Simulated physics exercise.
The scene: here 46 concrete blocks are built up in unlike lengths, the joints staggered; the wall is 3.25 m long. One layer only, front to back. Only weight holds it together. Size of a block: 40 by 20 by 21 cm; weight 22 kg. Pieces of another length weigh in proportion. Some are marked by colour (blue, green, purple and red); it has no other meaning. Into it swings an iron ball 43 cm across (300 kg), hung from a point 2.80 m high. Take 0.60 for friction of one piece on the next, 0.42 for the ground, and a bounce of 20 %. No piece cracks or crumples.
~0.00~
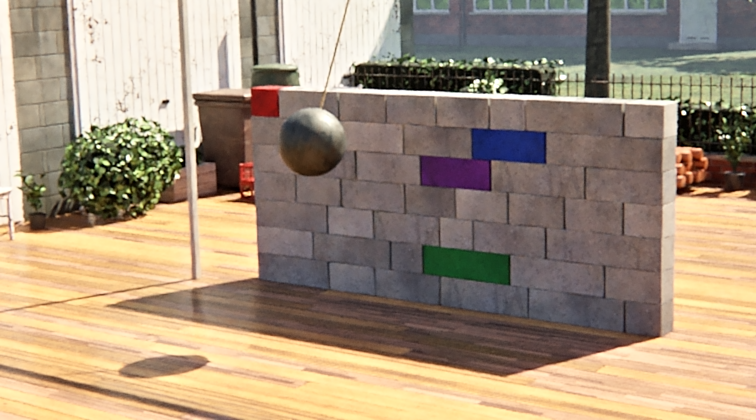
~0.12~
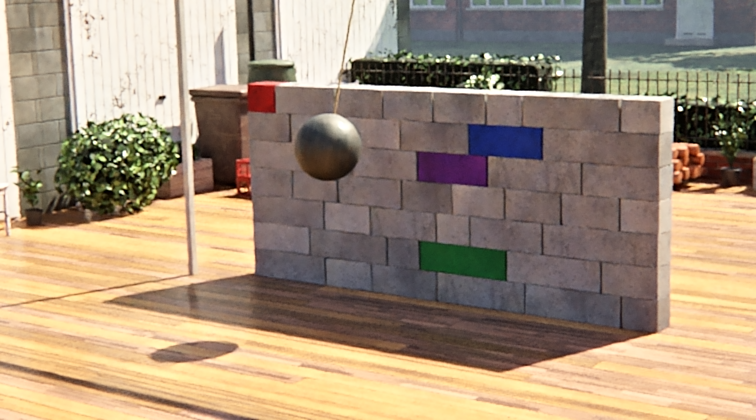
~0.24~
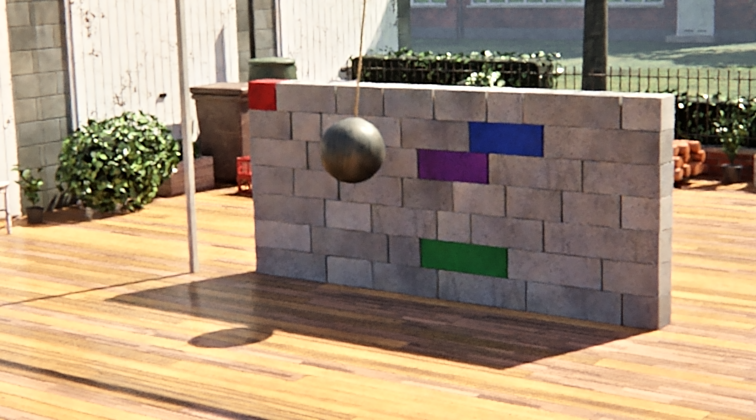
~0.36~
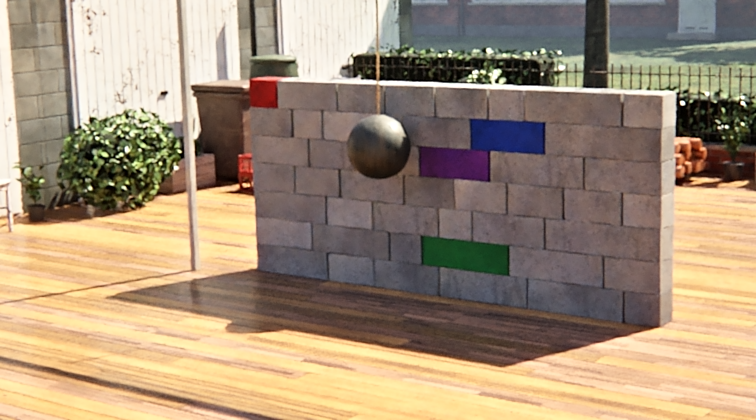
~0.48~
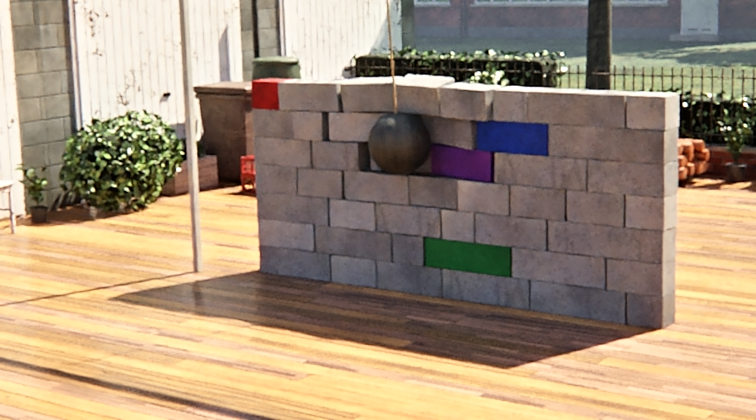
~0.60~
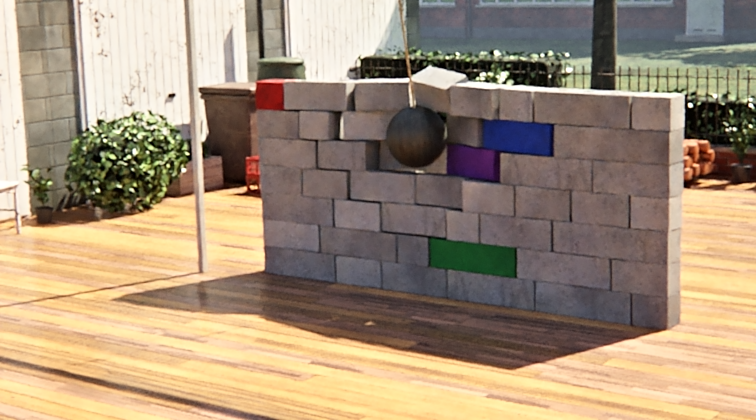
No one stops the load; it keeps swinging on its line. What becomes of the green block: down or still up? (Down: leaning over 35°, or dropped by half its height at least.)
That block remains up.
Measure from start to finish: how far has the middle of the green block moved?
About 0 cm.
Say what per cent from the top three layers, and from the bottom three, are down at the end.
From the top 60, from the bottom 0 per cent.
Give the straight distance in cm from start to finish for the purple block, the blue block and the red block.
Moved: Purple 100, blue 120, red 0.
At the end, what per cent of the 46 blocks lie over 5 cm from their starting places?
Shifted: 25 per cent.
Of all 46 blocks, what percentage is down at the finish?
Near 25 per cent.
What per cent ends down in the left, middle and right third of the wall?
In per cent: Left 20, middle 50, right 20.
Around 0.86 s, line 20° past plumb; 2 of the 46 blocks down; green block unmoved; purple block tipped 22°.
Around 1.22 s, line 19° past plumb; 11 of the 46 blocks down; green block unmoved; purple block on its side.
Around 1.66 s, line 1° past plumb; 12 of the 46 blocks down; green block unmoved; blue block on its side.
Finally (2.6 s), line 18° before plumb; 12 of the 46 blocks down; green block unmoved; blue block on its side; purple block on its side. Seen by the last camera, middles, green block near (479, 255), blue block near (614, 293).
